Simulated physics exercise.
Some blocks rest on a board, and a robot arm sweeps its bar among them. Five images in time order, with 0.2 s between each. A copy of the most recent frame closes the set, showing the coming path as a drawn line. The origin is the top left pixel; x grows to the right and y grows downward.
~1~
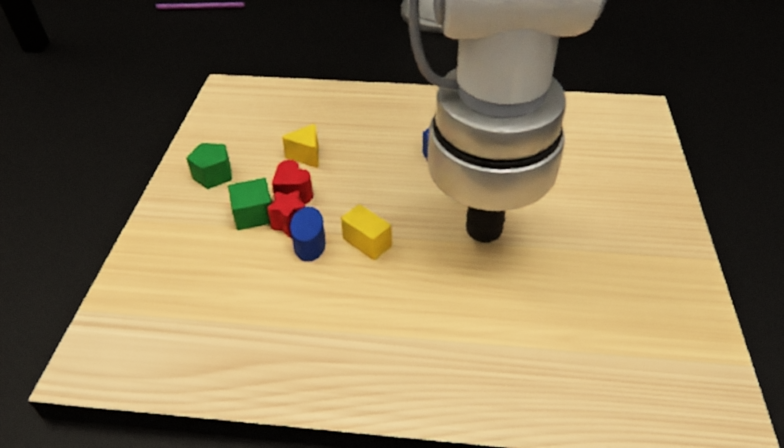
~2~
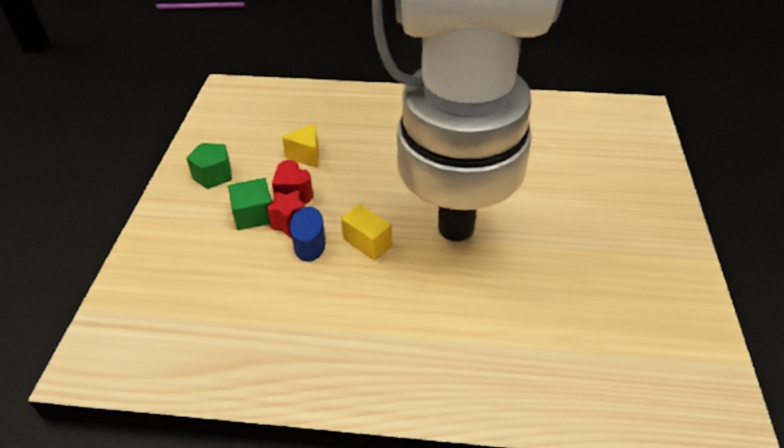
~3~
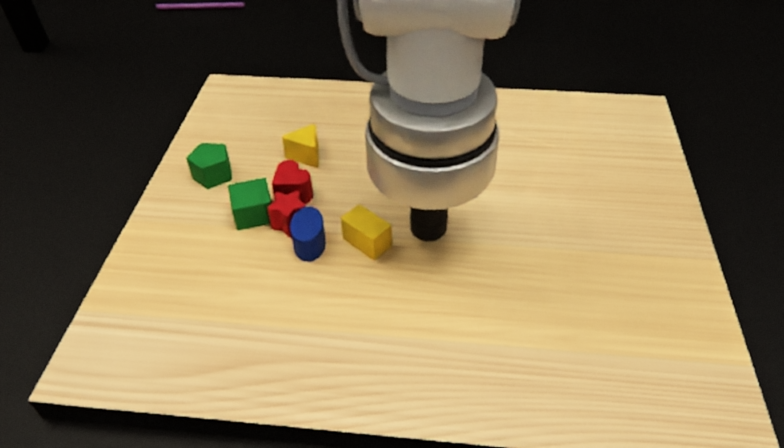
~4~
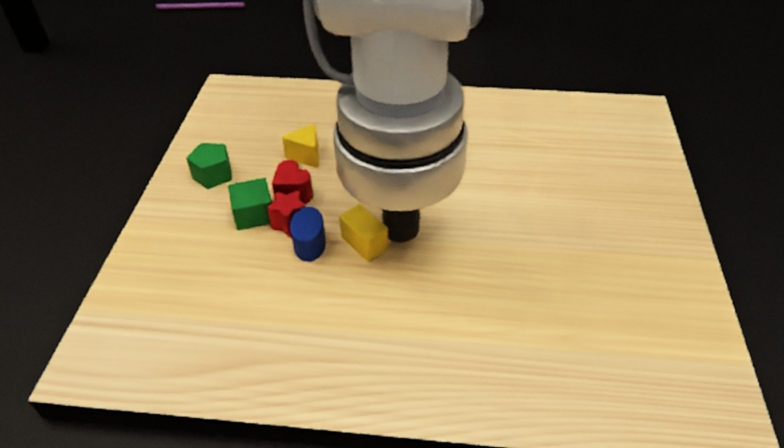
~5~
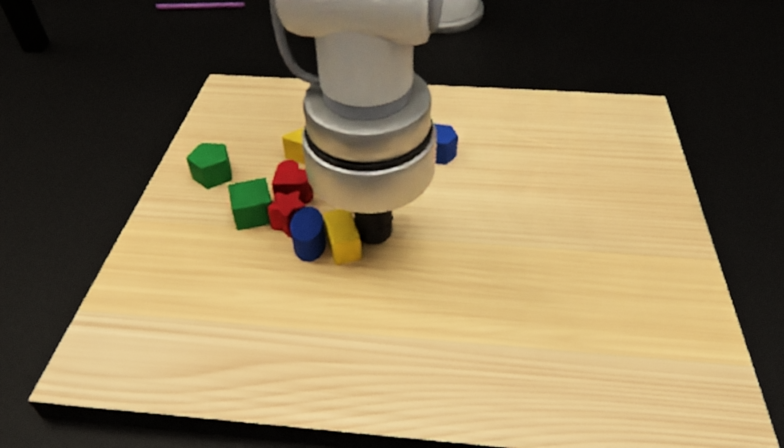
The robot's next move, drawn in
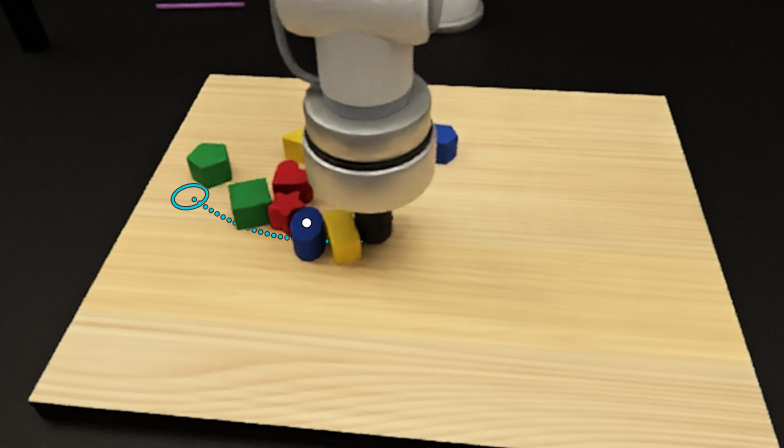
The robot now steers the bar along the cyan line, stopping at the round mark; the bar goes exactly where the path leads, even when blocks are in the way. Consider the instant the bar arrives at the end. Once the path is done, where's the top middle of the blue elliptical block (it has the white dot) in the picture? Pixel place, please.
Most likely (217, 253).
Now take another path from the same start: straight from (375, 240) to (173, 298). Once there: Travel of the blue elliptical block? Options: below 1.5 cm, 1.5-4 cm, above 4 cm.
Once the path is done, the blue elliptical block lies more than 4 cm from its present place.
Drawn move, from (375, 240) by way of (302, 240) and (238, 224) to (190, 197); the dot is on the blue elliptical block.
What follows on the original path. One third of the way, bar at (300, 232); green square block at (242, 187), turned 15° anticlockwise; red star at (274, 201), turned 45° clockwise; blue elliptical block at (238, 243), turned 20° anticlockwise; yellow rectangle at (270, 234), turned 20° anticlockwise.
Two thirds of the way, bar at (235, 216); green five-sided block at (204, 146); green square block at (224, 162), turned 20° anticlockwise; red star at (239, 181), turned 115° clockwise; blue elliptical block at (217, 253), turned 55° anticlockwise; yellow rectangle at (242, 234), turned 50° anticlockwise.
At the end, bar at (187, 188); green five-sided block at (201, 138); green square block at (222, 153), turned 25° anticlockwise; red star at (233, 175), turned 160° clockwise; blue elliptical block at (217, 253), turned 55° anticlockwise; yellow rectangle at (242, 234), turned 50° anticlockwise.
